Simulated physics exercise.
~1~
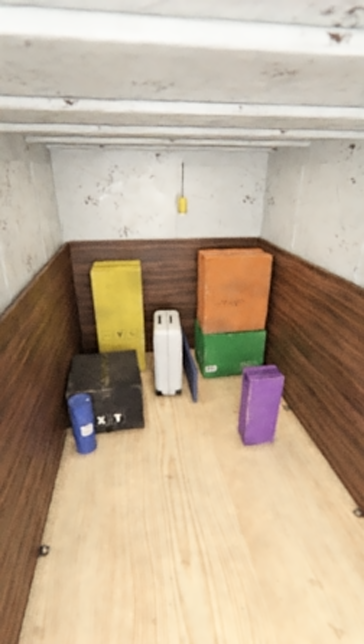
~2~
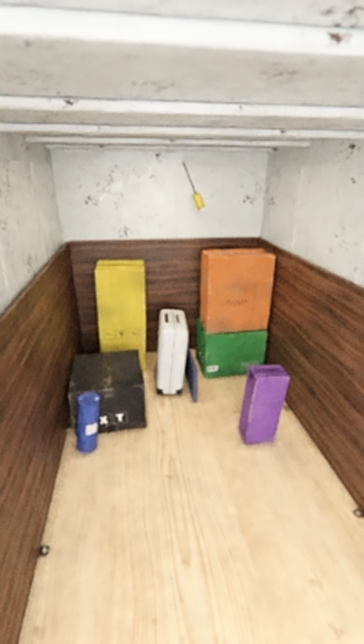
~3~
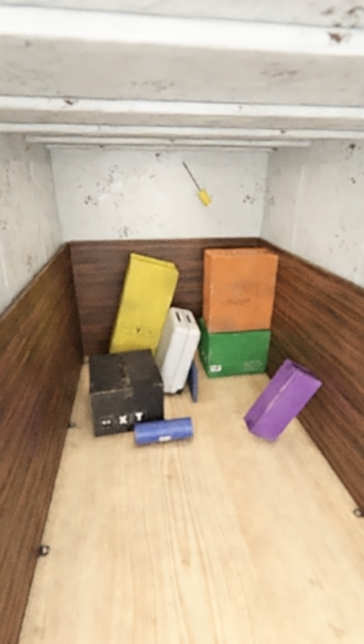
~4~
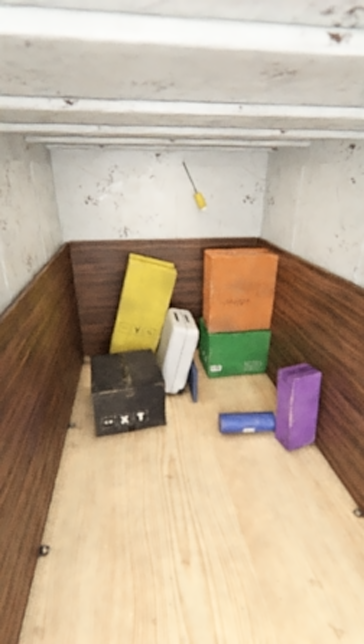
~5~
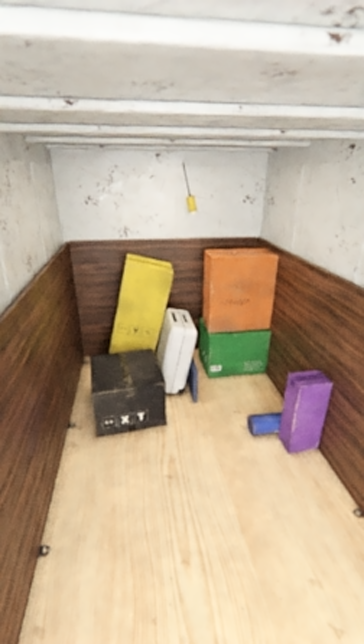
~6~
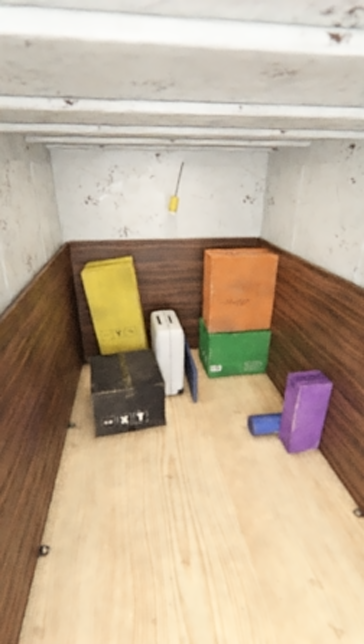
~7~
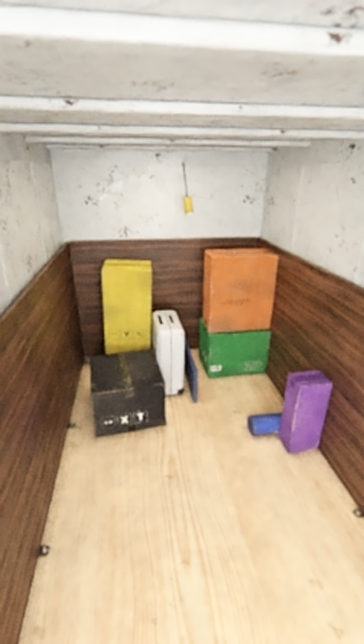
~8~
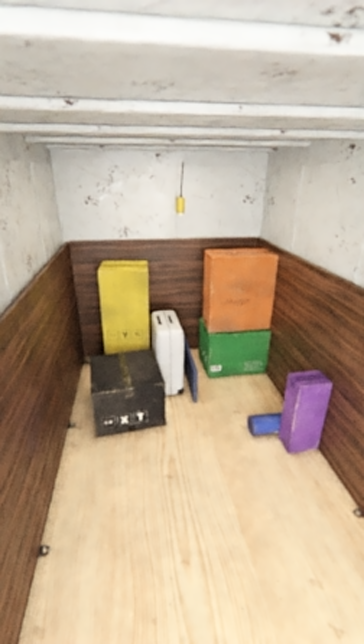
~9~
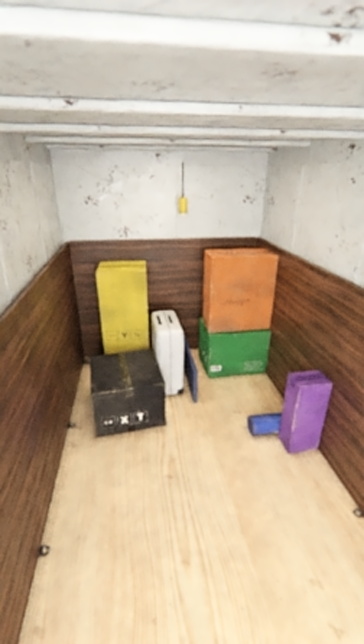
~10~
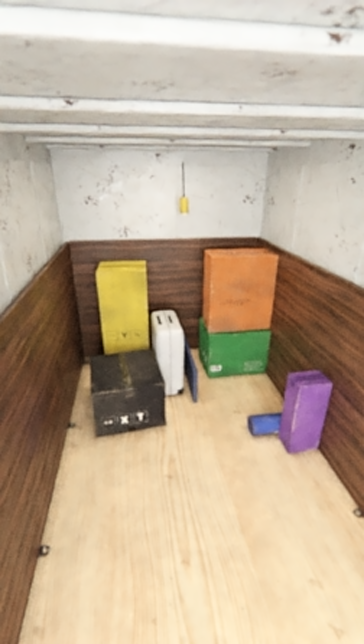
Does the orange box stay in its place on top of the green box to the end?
Yes, the orange box is still sitting on the green box at the end, in practically the same spot where it began.
